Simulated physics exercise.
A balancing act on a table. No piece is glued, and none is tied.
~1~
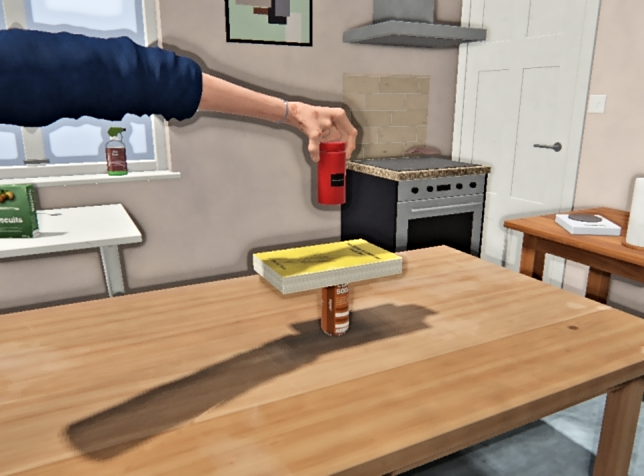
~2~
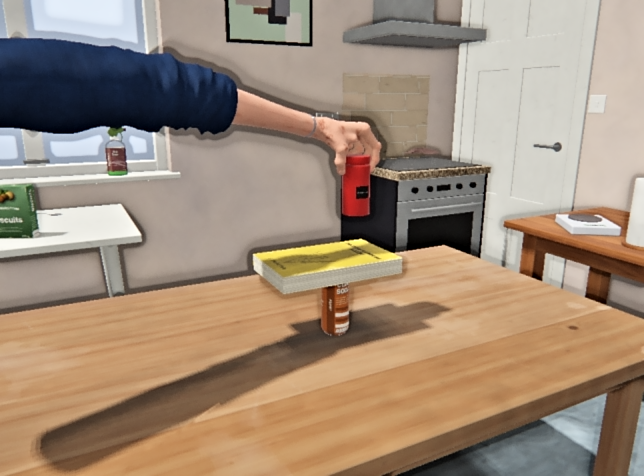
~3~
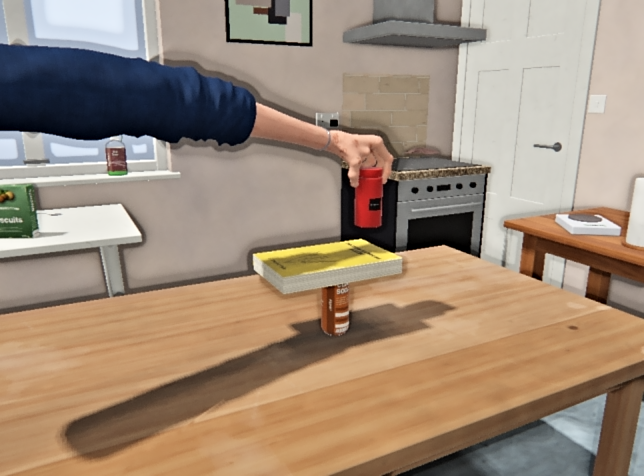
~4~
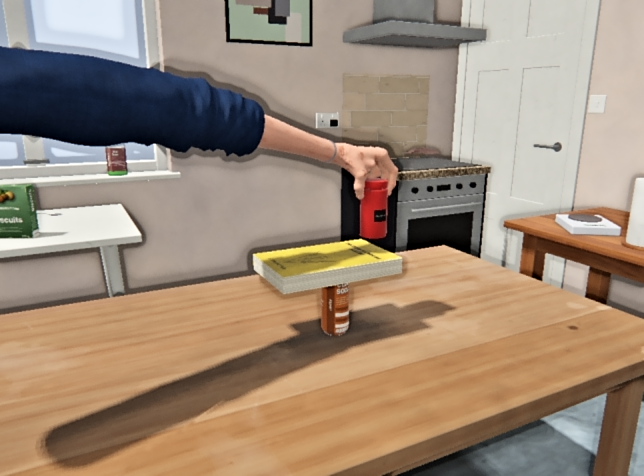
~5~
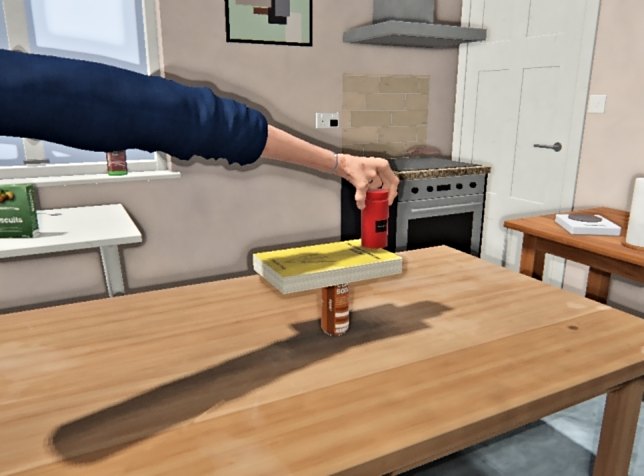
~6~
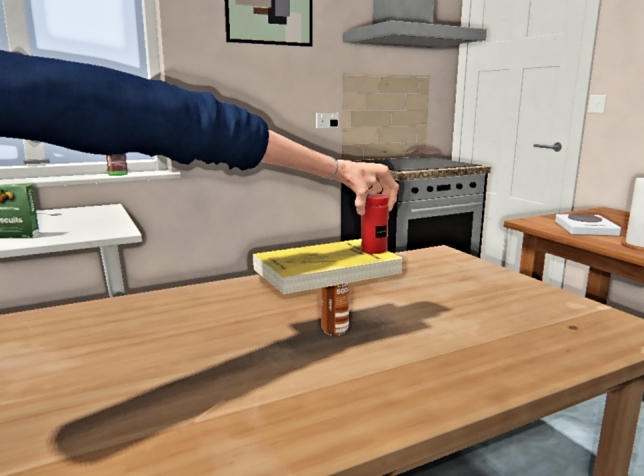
In this clip, a hand holding a red jar moves right and lowers it onto the right side of a yellow book balanced on an orange can on a wooden table, keeping its grip on the jar.
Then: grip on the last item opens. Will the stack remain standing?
Yes.
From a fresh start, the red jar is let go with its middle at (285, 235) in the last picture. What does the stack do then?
Topples.
Then, 0.30 s after the last picture, nothing has stirred.
Then, 0.70 s after the last picture, red jar resting near (375, 224).
At rest, all 3 in place. Seen from the same camera at the end, red jar near (375, 224). The stack holds.
